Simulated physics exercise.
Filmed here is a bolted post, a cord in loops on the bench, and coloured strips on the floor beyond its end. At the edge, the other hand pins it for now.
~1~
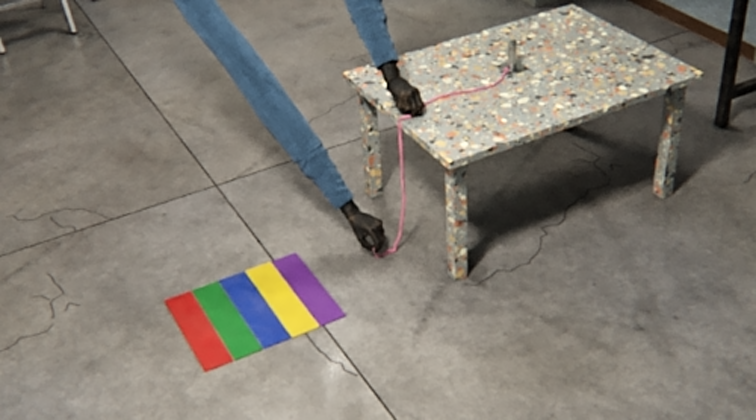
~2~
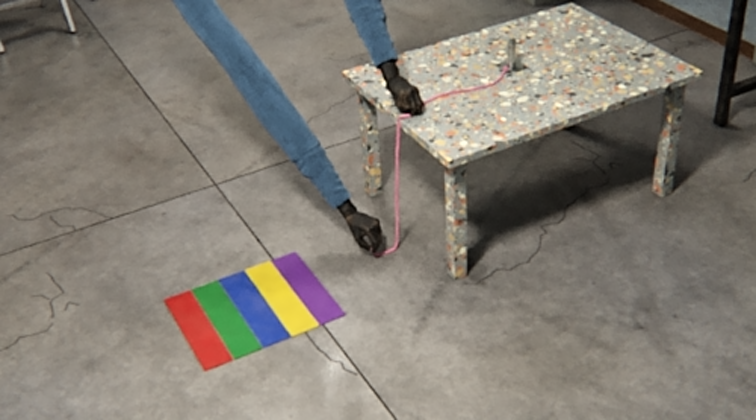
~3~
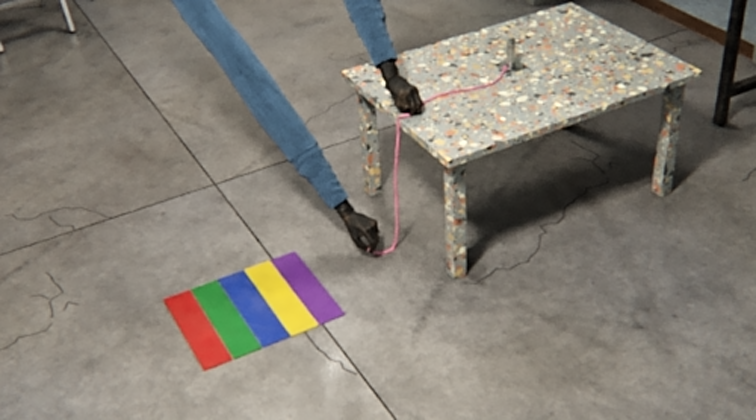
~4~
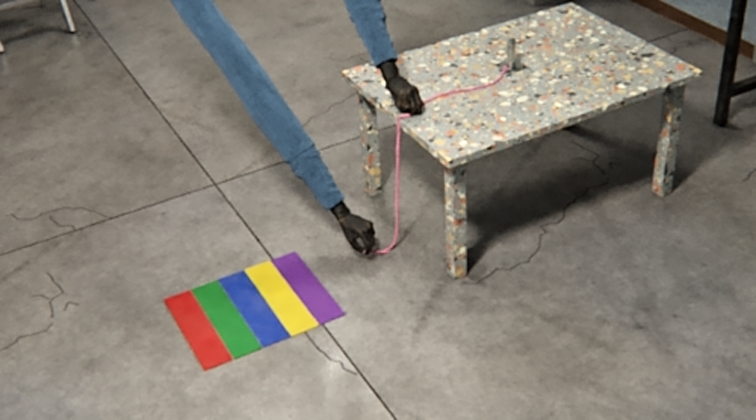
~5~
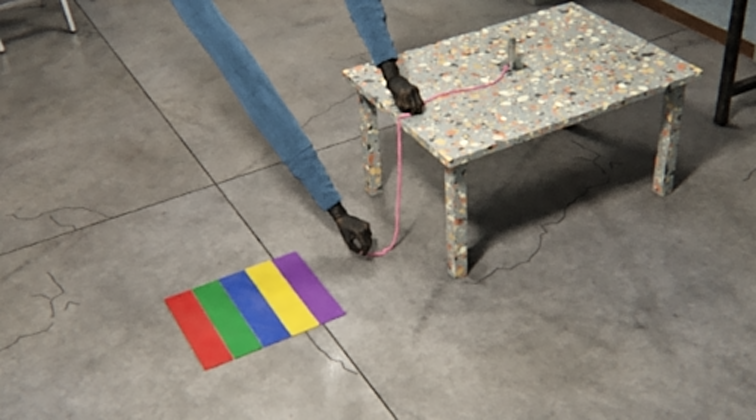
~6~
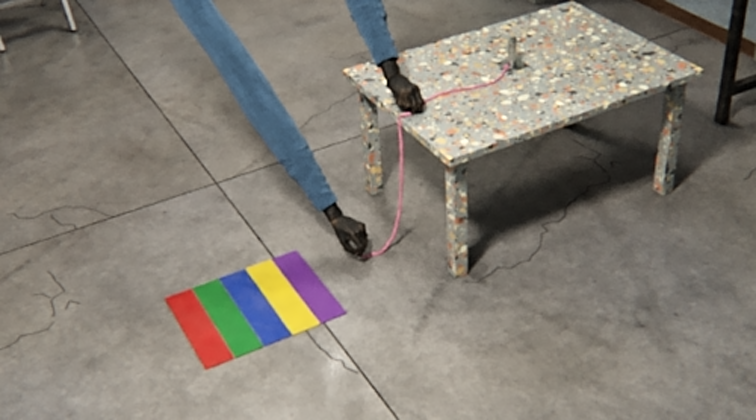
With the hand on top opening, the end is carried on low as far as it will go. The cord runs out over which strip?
The yellow one.
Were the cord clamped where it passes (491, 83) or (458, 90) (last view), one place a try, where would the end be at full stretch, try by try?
Around (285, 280), then around (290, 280).
Soon after, end near (331, 263); short of the strips.
Then, end near (298, 276); over purple.
At full stretch, end near (279, 283); over yellow. Over yellow.
